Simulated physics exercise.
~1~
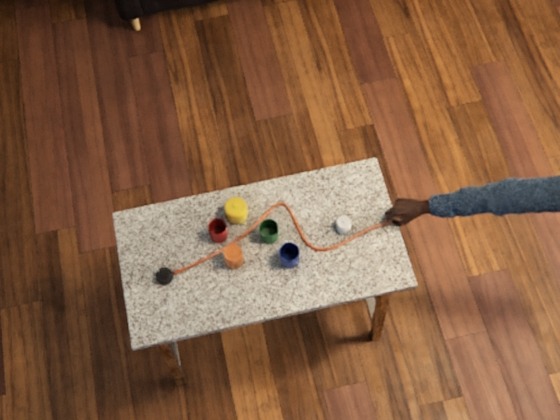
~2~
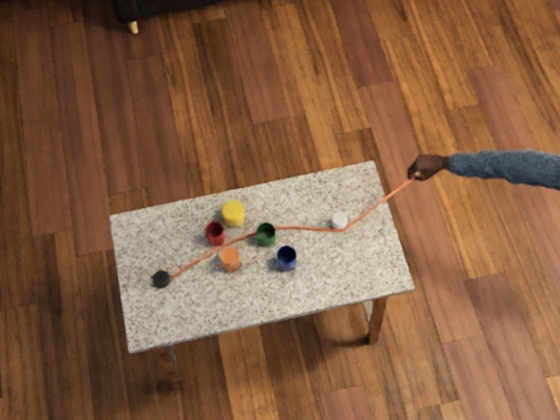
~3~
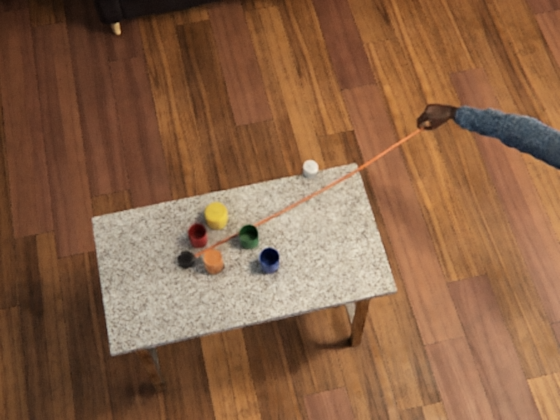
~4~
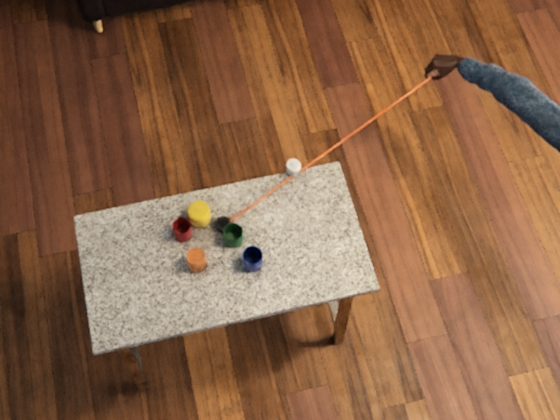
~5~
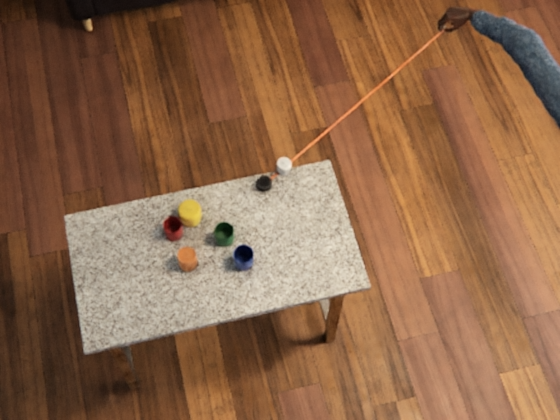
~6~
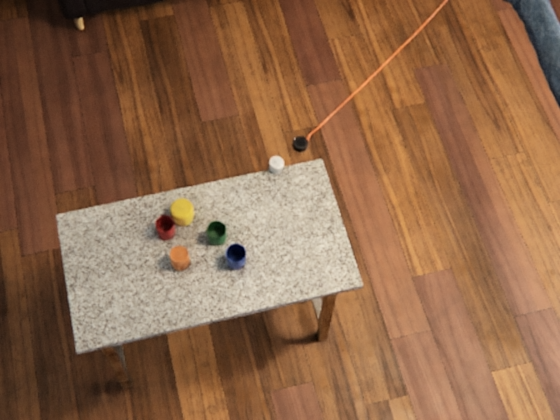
On a speckled table, a hand pulls orange cable, sweeping a white pot to the far edge and dragging a black puck off.
